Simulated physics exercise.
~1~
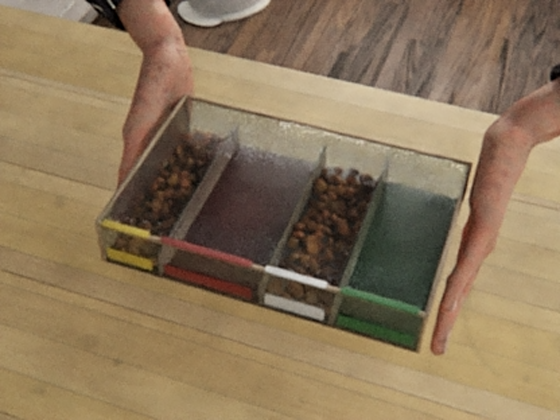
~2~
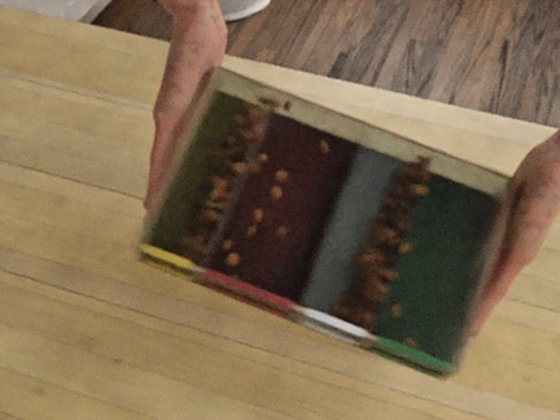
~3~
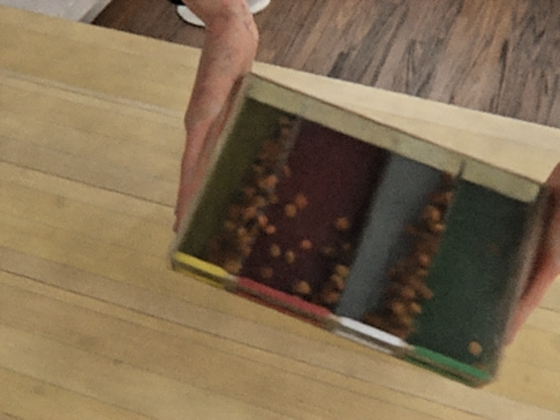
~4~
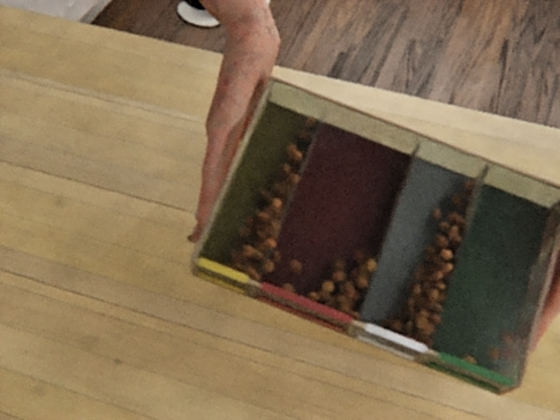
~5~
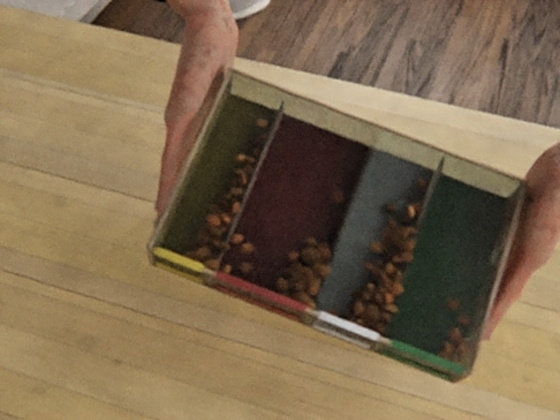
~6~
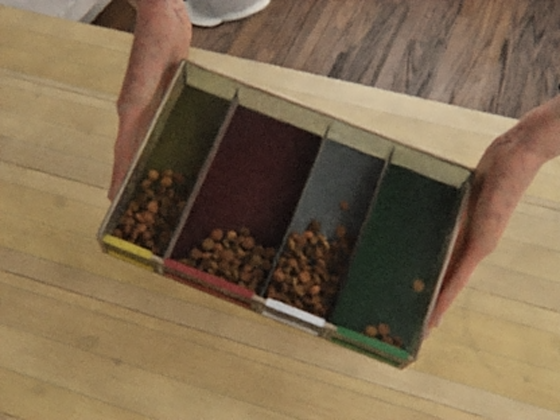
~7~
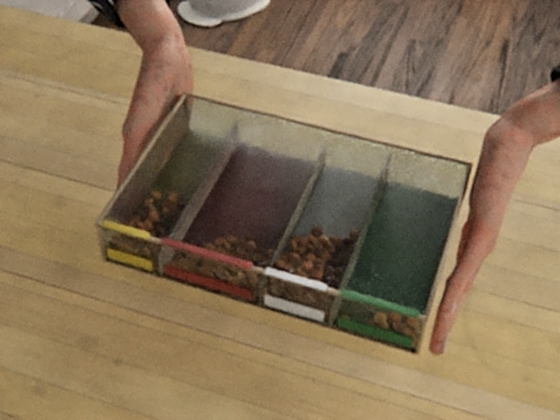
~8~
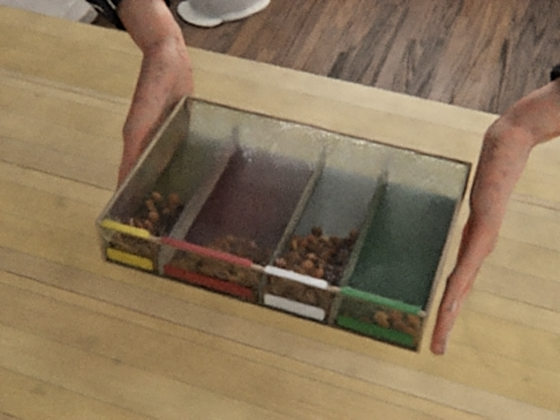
In this clip, two hands hold a clear-lidded, four-compartment box of small brown pieces above a wooden table, tilting and shaking it so pieces spill between compartments, then level it, leaving most in the white-labelled section and few in the green.
